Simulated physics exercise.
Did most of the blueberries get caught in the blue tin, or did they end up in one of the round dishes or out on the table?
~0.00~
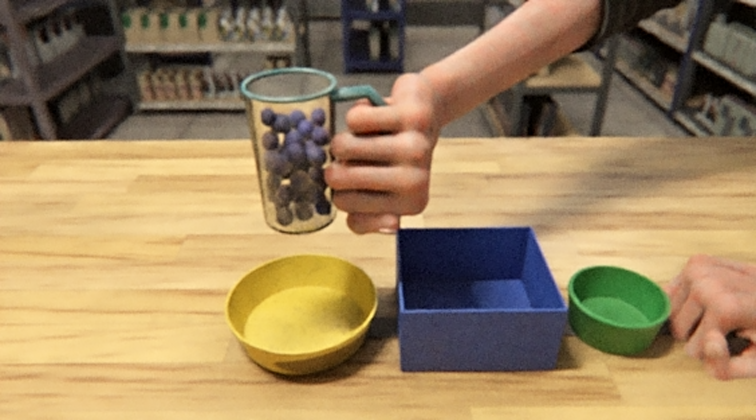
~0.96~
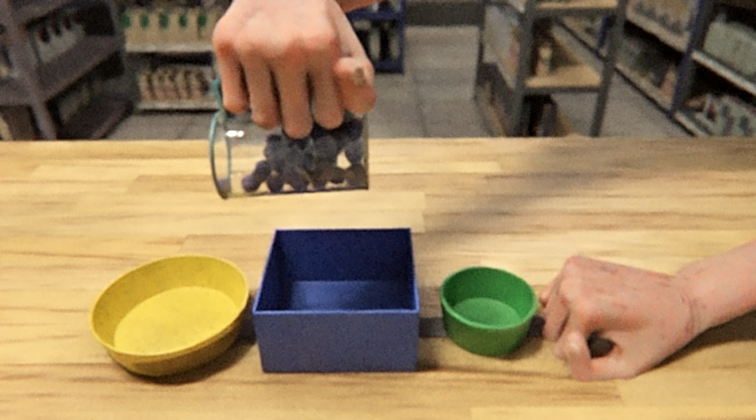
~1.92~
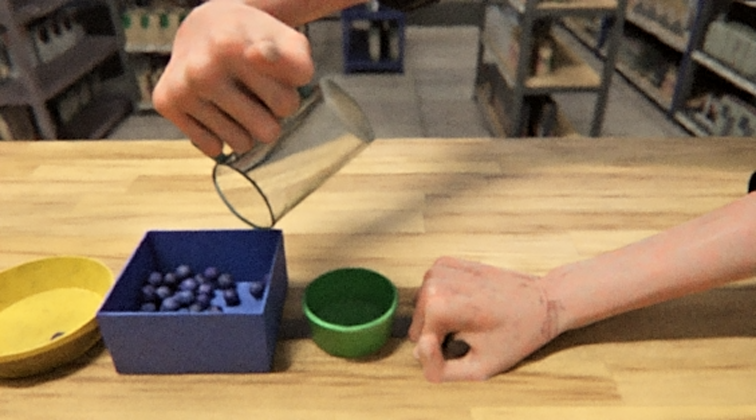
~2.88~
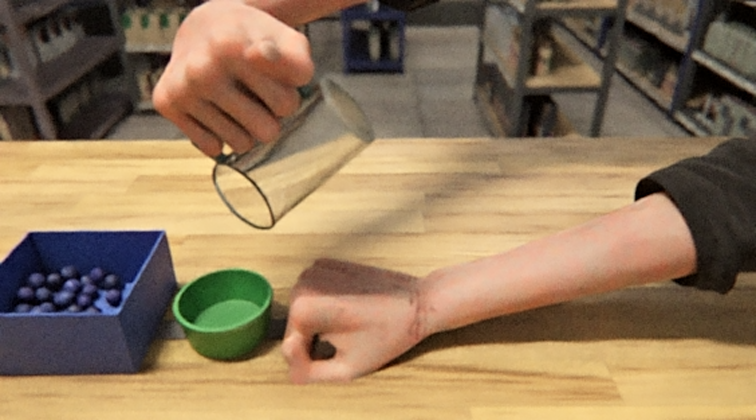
Most of the blueberries were caught in the blue tin. Neither the yellow dish, the green dish nor the table got any real share of them.
